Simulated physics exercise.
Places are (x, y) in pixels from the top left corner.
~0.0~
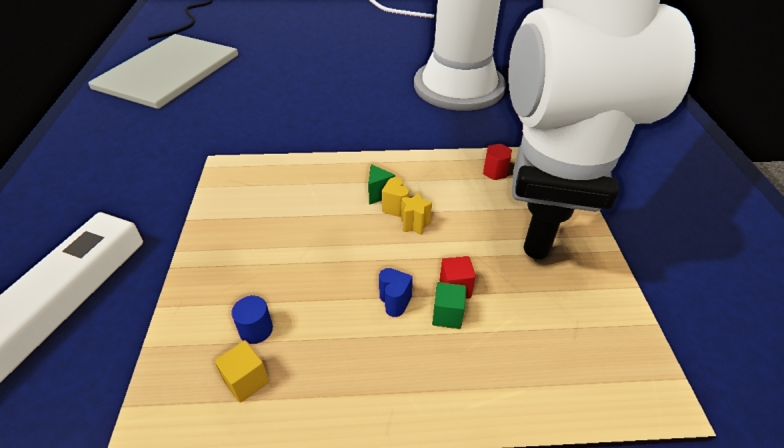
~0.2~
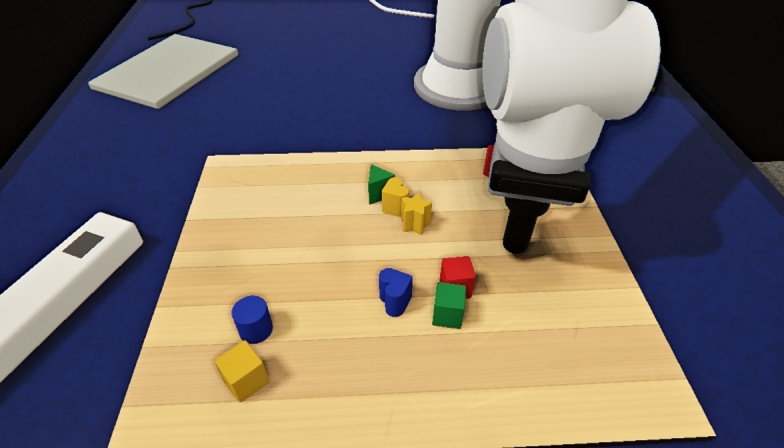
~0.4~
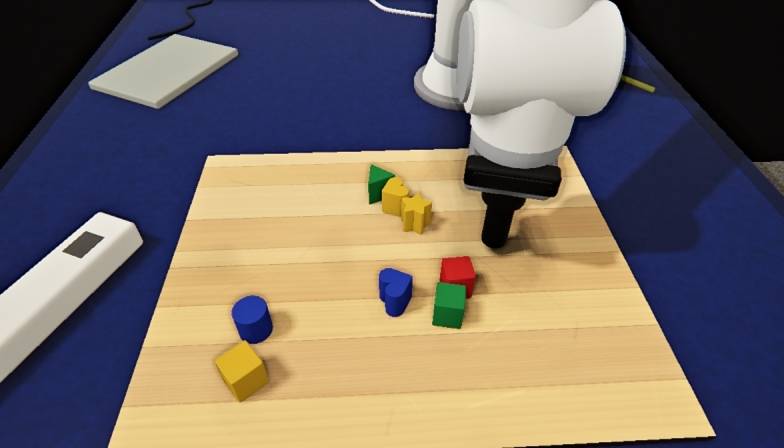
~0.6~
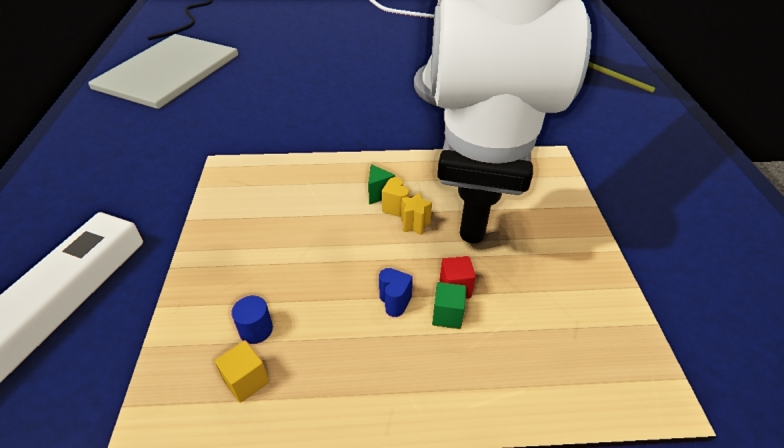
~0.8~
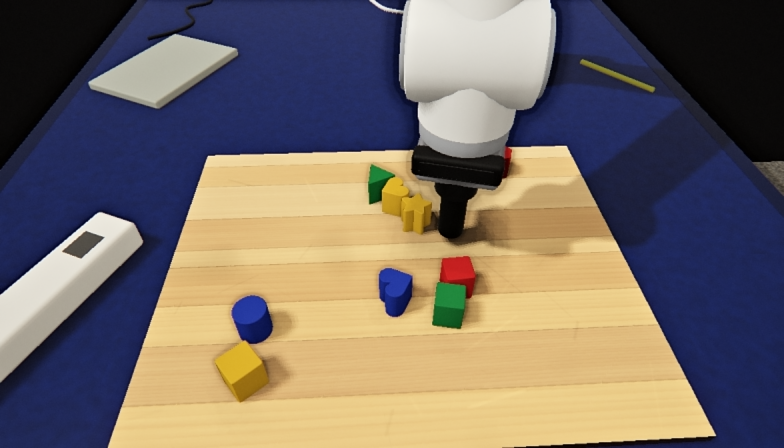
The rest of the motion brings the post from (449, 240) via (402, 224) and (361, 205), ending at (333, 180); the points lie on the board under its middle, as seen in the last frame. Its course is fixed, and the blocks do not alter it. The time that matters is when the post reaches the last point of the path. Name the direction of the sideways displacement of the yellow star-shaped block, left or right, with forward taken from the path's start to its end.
Facing from start to end, it shifts left.
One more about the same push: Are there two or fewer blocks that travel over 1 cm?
No
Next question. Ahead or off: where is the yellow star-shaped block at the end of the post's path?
At the end of the path, the post has already lost the yellow star-shaped block, which lies beside or behind it.
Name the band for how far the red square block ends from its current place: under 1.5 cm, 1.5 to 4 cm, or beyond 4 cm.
Offset: Below 1.5 cm.
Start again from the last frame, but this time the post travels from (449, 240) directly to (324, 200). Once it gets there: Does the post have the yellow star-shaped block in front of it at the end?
I expect so.
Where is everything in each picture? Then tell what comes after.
The first picture shows post's lower end at (536, 251); green triangular block at (378, 174); yellow heart-shaped block at (396, 187); yellow star-shaped block at (416, 203); red square block at (459, 267).
The second picture shows post at (515, 246); blocks still.
The third picture shows post at (494, 241); blocks still.
The fourth picture shows post at (472, 236); blocks still.
The fifth picture shows post at (450, 231); green triangular block at (378, 174); yellow heart-shaped block at (396, 187); yellow star-shaped block at (416, 203); red square block at (459, 267).
What follows on the original path. One third of the way, post at (402, 215); green triangular block at (371, 165); yellow heart-shaped block at (377, 177), turned 45° clockwise; yellow star-shaped block at (382, 194).
Two thirds of the way, post at (360, 196); green triangular block at (366, 153), turned 60° clockwise; yellow heart-shaped block at (349, 163), turned 120° clockwise; yellow star-shaped block at (339, 178).
At the end, post at (332, 172); green triangular block at (366, 152), turned 75° clockwise; yellow heart-shaped block at (335, 144), turned 170° clockwise; yellow star-shaped block at (311, 167), turned 65° anticlockwise; red square block still.
